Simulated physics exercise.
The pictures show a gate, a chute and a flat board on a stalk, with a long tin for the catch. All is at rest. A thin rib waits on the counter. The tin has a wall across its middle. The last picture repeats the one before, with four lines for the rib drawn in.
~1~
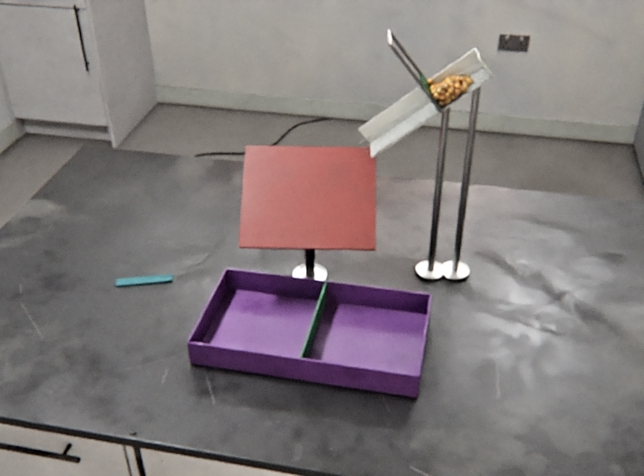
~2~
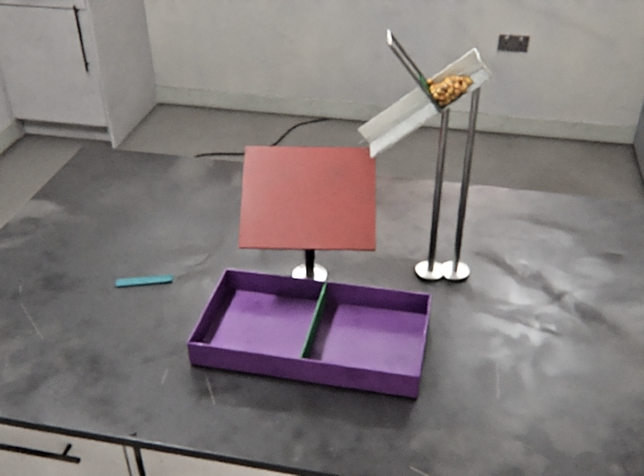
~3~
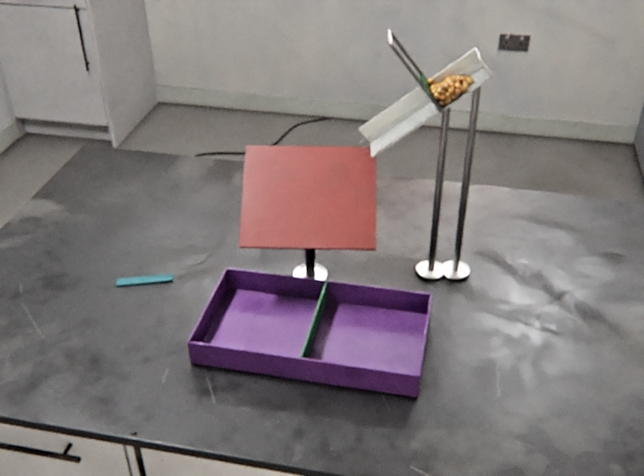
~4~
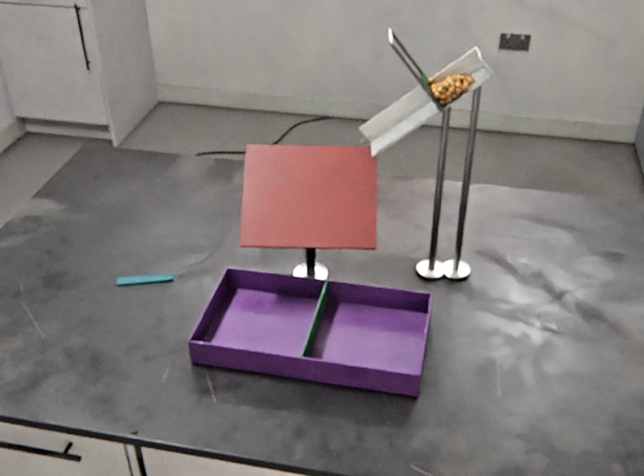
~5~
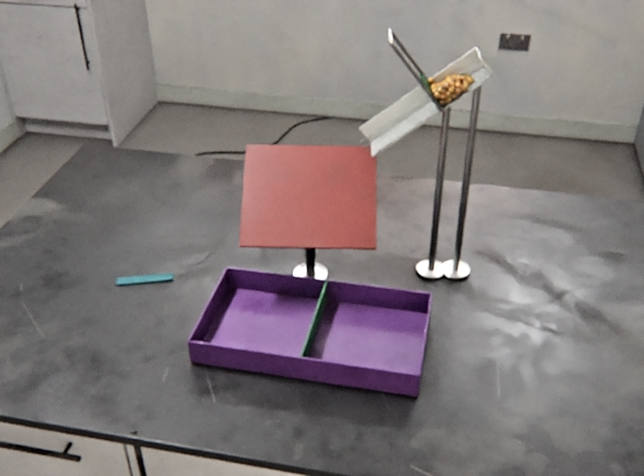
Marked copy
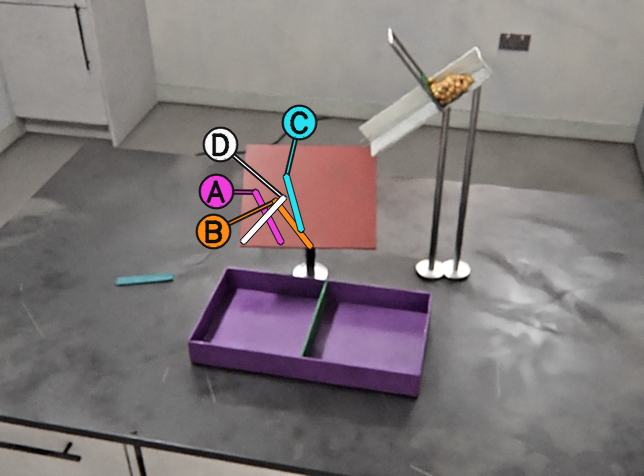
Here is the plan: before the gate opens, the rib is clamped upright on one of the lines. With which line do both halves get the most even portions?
The best line is C.
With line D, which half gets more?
Left.
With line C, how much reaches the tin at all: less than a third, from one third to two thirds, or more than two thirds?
It is more than two thirds.
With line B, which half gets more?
More lands on the right.
On the marked copy, line A from (255, 192) to (280, 241); line B from (275, 201) to (310, 246); line C from (286, 176) to (301, 229); line D from (283, 198) to (243, 241).
With A, of what is caught, the bulk in the left half, close to a quarter in the right.
With B, of what is caught, a small share in the left half, the bulk in the right.
With C, of what is caught, close to half in the left half, close to half in the right.
With D, of what is caught, the bulk in the left half, a small share in the right.
